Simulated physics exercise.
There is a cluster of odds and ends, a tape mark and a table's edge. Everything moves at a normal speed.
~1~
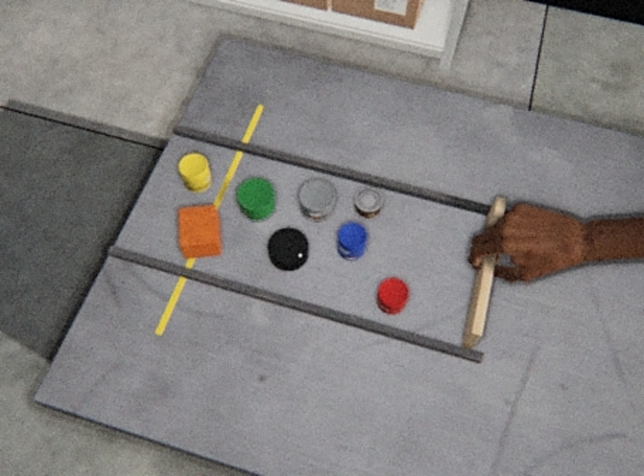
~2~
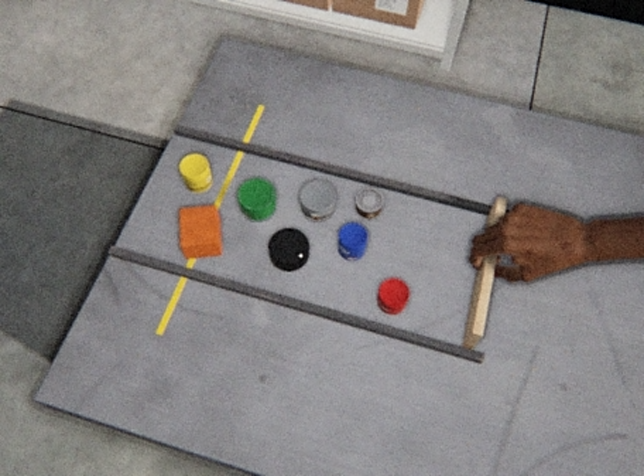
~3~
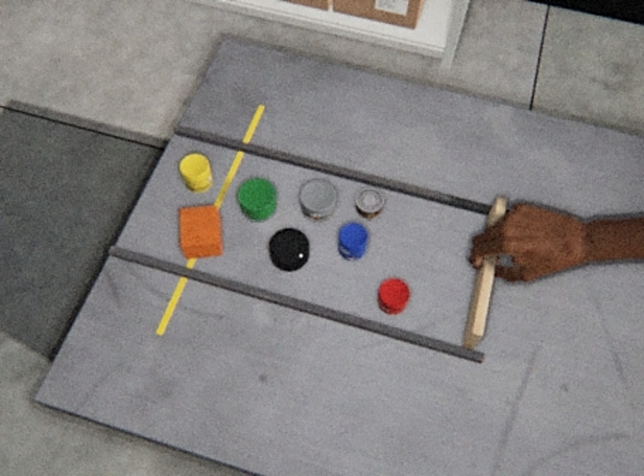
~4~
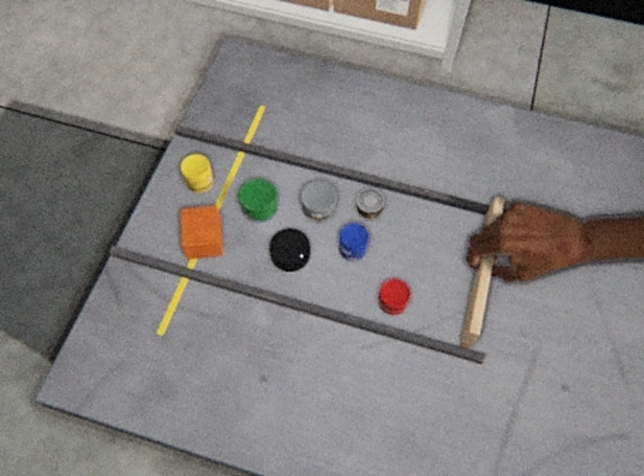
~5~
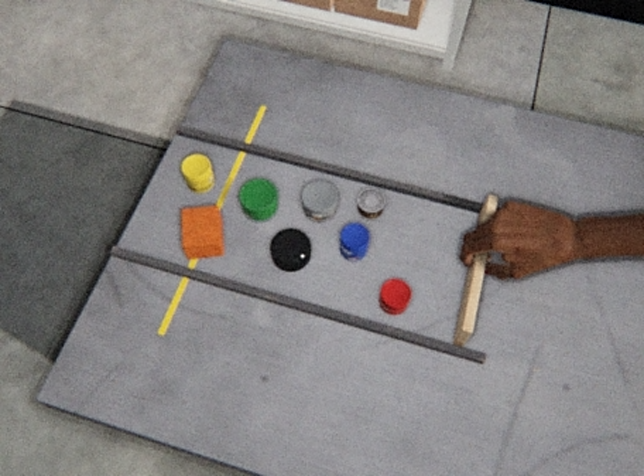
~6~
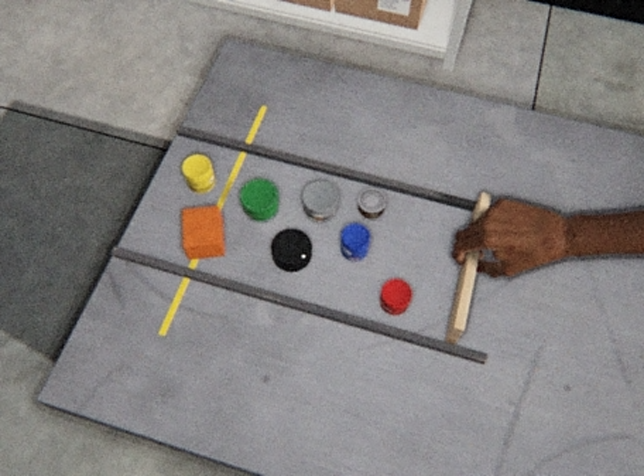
A hand slides a wooden board slightly left between two rails, toward some small colored pots.
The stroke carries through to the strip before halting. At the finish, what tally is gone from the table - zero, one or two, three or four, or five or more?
The tally gone is zero.
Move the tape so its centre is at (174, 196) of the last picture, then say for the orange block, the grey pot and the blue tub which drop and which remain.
Taking them in turn, the orange block tips off, the grey pot does not drop, the blue tub does not drop.
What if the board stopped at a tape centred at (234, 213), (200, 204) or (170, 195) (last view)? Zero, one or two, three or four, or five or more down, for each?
No fall at all; either one or two; three to four.
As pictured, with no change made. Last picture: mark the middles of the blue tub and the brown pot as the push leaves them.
Final spots - blue tub (203, 201), brown pot (227, 155).
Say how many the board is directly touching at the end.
Tally at the end: 4.
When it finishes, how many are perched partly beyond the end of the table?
Count: 1.
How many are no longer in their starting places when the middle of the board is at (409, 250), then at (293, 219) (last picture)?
At first I count 1, and then 6.
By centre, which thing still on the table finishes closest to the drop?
Foremost: The orange block.
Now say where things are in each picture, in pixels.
In the first picture, yellow tub (196, 174); orange block (200, 232); green pot (257, 200); board (484, 271); tape (215, 208).
In the second picture, orange block (201, 232); red tub (393, 297).
In the third picture, green pot (258, 201); grey pot (318, 202).
In the fourth picture, yellow tub (198, 174); black lid (290, 250).
In the fifth picture, orange block (203, 233); board (476, 268).
In the sixth picture, yellow tub (199, 175); orange block (204, 233); green pot (260, 201); board (469, 266); tape (218, 209).
Soon after, none off yet; yellow tub at rest near (199, 175); orange block at rest near (204, 233); green pot at rest near (260, 201).
Then, none off yet; yellow tub at rest near (199, 175); orange block at rest near (204, 233); green pot moved a little near (244, 201).
At rest, the number that fall off is zero.
